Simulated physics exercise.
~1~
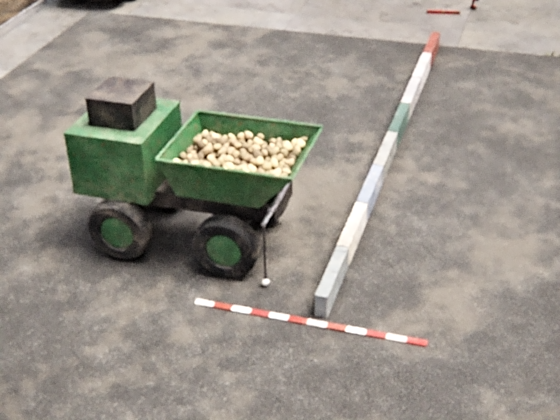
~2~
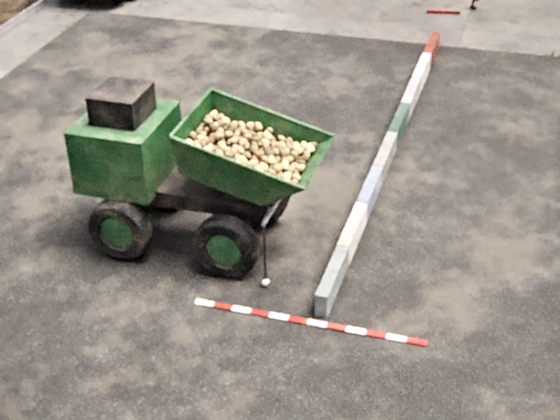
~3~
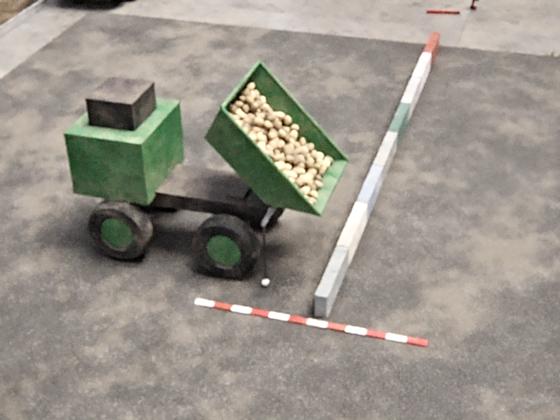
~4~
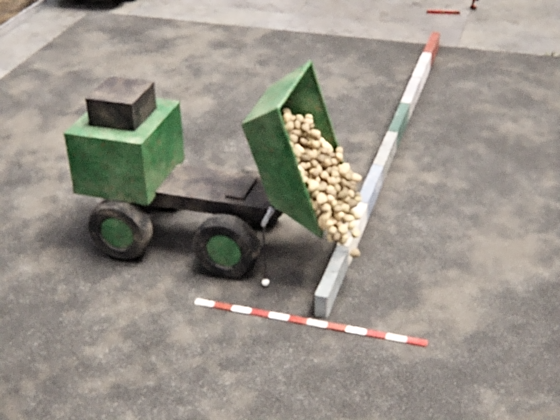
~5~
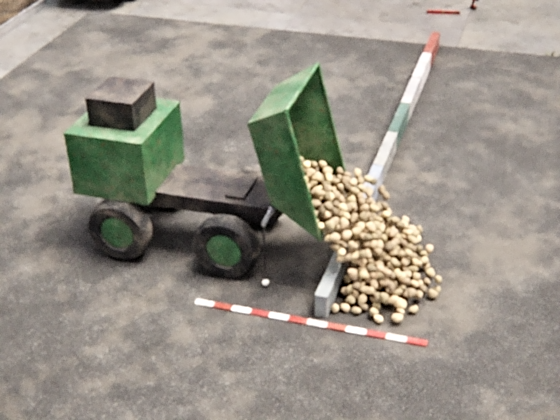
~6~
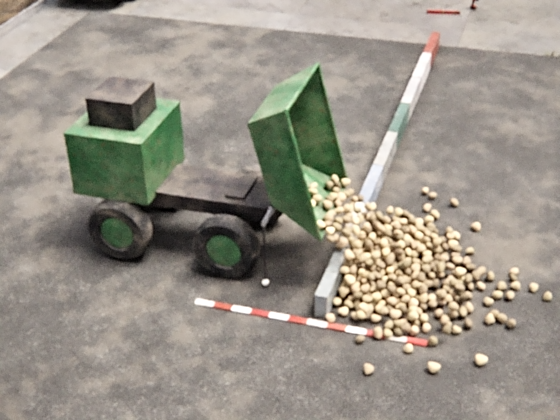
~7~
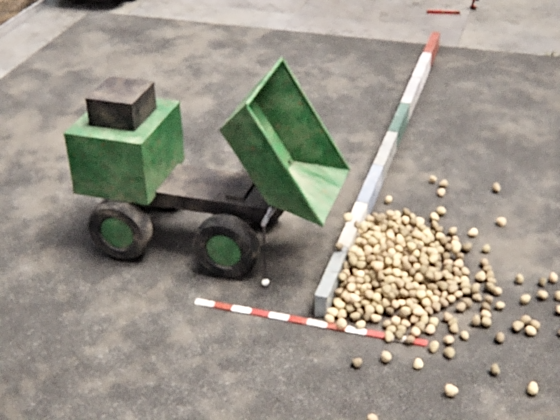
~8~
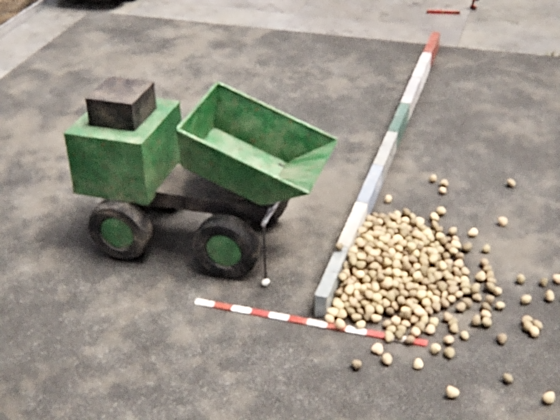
A green dumper tips its load of pale stones over the kerb, then lowers its empty body.
